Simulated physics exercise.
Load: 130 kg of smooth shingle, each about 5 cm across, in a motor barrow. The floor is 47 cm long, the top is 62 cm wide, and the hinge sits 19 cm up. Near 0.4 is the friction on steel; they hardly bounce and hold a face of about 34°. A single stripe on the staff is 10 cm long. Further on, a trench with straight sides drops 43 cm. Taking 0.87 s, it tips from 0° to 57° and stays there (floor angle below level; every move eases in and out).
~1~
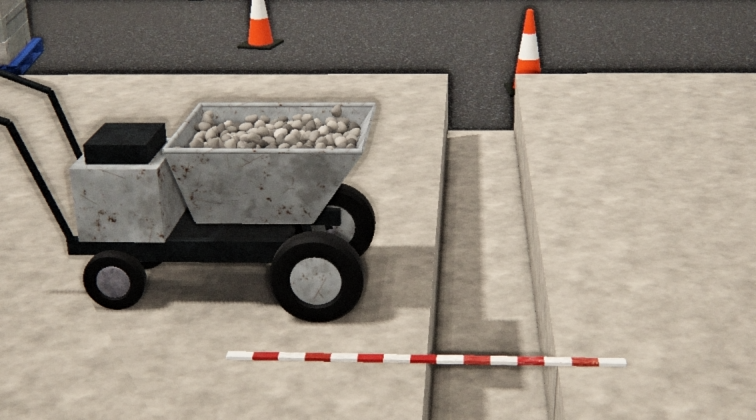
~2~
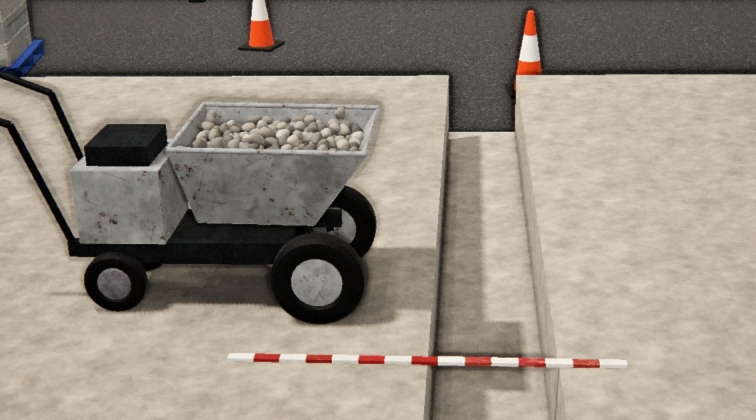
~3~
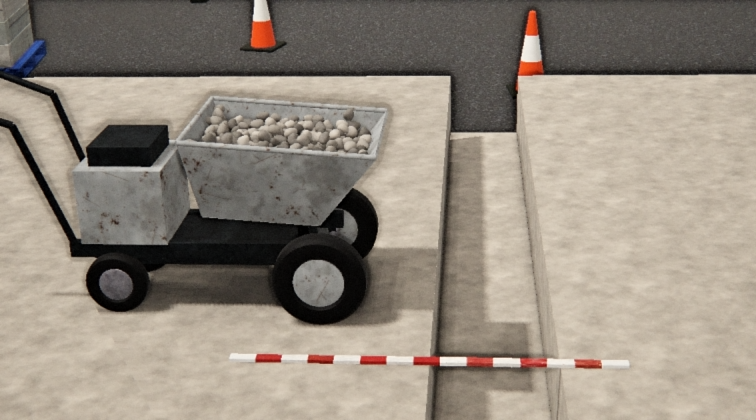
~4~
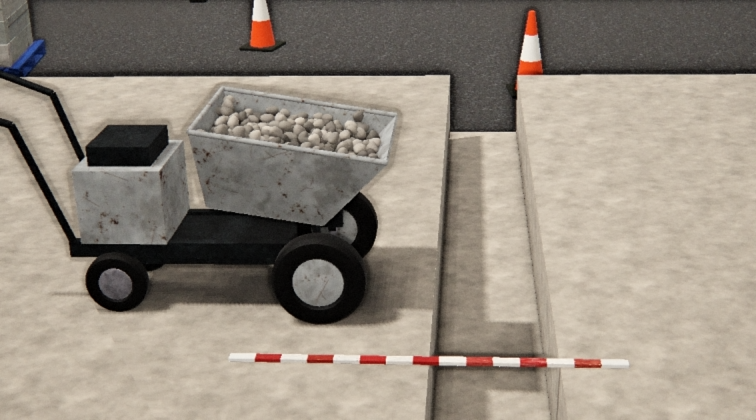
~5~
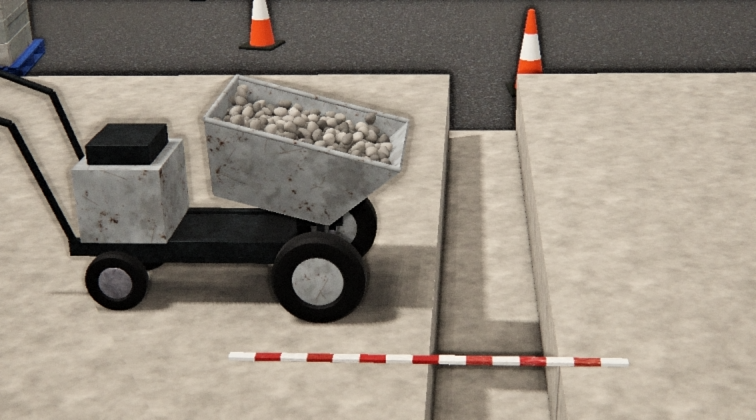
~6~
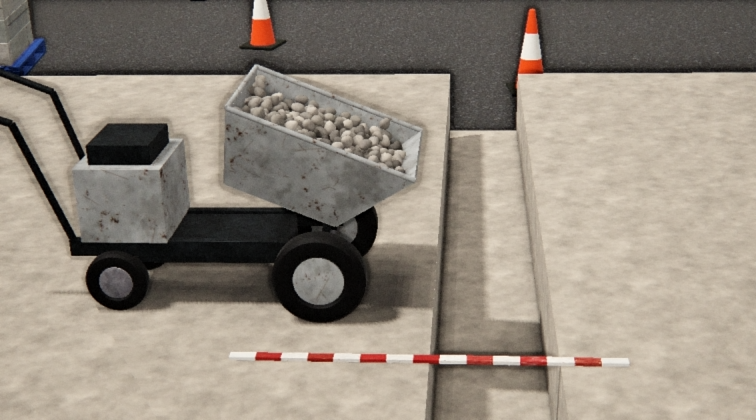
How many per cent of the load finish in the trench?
About 58 per cent.
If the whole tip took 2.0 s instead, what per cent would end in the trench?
With that timing, about 60 per cent.
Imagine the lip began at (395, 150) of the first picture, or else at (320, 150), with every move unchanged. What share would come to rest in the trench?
The first gives about 40 percent and the second about 60 percent.
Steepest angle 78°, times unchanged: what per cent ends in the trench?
Trench share: Approx. 95%.
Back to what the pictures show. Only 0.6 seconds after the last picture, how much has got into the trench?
At that moment: Approx. 10 %.
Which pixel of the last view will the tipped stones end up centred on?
I'd put it close to (507, 372).
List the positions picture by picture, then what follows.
In the first picture, lip at (362, 152), floor tilted 0°, highest stones at (278, 124).
In the second picture, lip at (366, 154), floor tilted 1°, highest stones at (261, 124).
In the third picture, lip at (376, 158), floor tilted 4°, highest stones at (226, 122).
In the fourth picture, lip at (387, 163), floor tilted 9°, highest stones at (230, 114).
In the fifth picture, the skip is at 15°, its lip at (400, 170); the top of the load is at (244, 104).
In the sixth picture, lip at (415, 181), floor tilted 22°, highest stones at (258, 94).
Then, 0.3 s after the last picture the floor is at 48°, 100 % in the skip; the foremost stones are at (440, 208).
Then, 0.6 s after the last picture the floor is at 57°, 90 % in the skip, 10 % in the trench; the foremost stones are at (522, 270).
Then, 1.0 s after the last picture the floor is at 57°, 62 % in the skip, 35 % in the trench, 4 % past the trench; the foremost stones are at (613, 286).
Then, 2.9 s after the last picture the floor is at 57°, 38 % in the skip, 58 % in the trench, 4 % past the trench; the foremost stones are at (693, 289).
